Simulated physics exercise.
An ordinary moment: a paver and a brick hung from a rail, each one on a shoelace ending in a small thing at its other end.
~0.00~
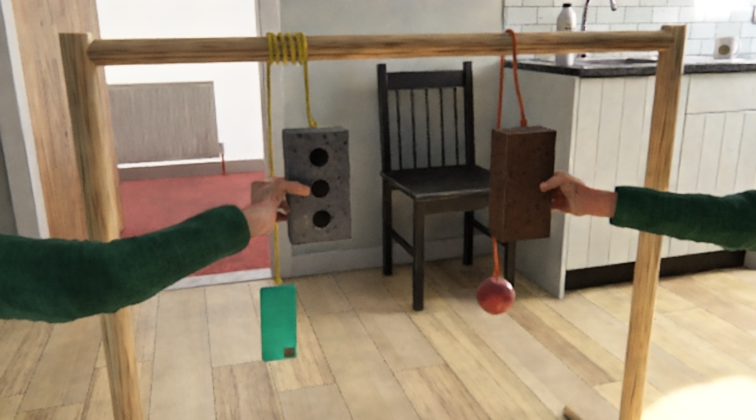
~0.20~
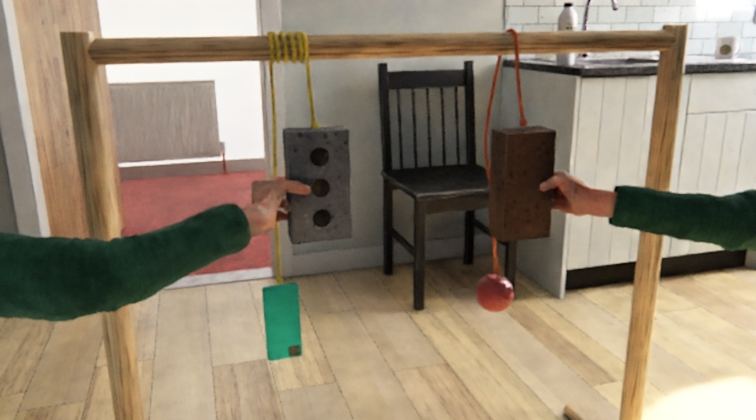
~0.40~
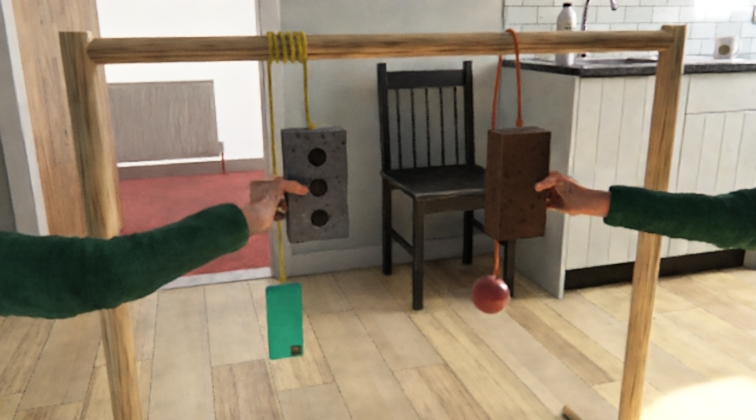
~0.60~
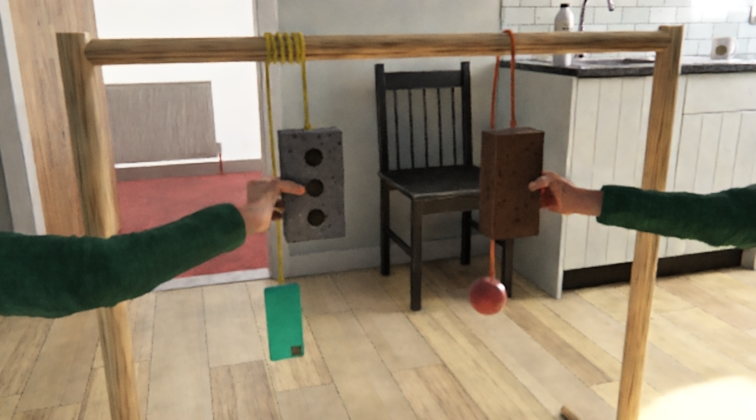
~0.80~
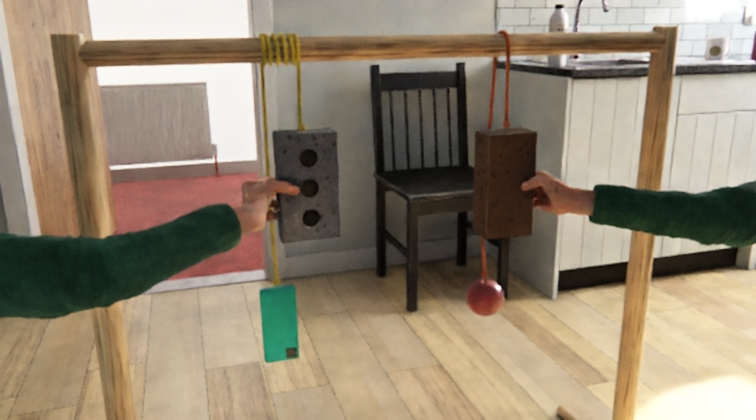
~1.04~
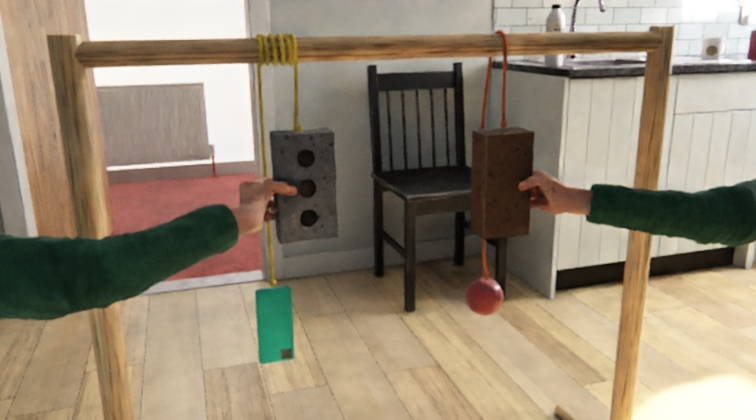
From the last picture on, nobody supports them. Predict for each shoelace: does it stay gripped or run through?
Prediction: The paver stays up; the brick runs down.
By 1.34 s, paver still up near (303, 189); brick dropping near (497, 270).
By 1.60 s, paver still up near (299, 188); brick on the floor.
When it is over, paver still up near (299, 187); brick on the floor. The paver stays hanging and the brick drops.
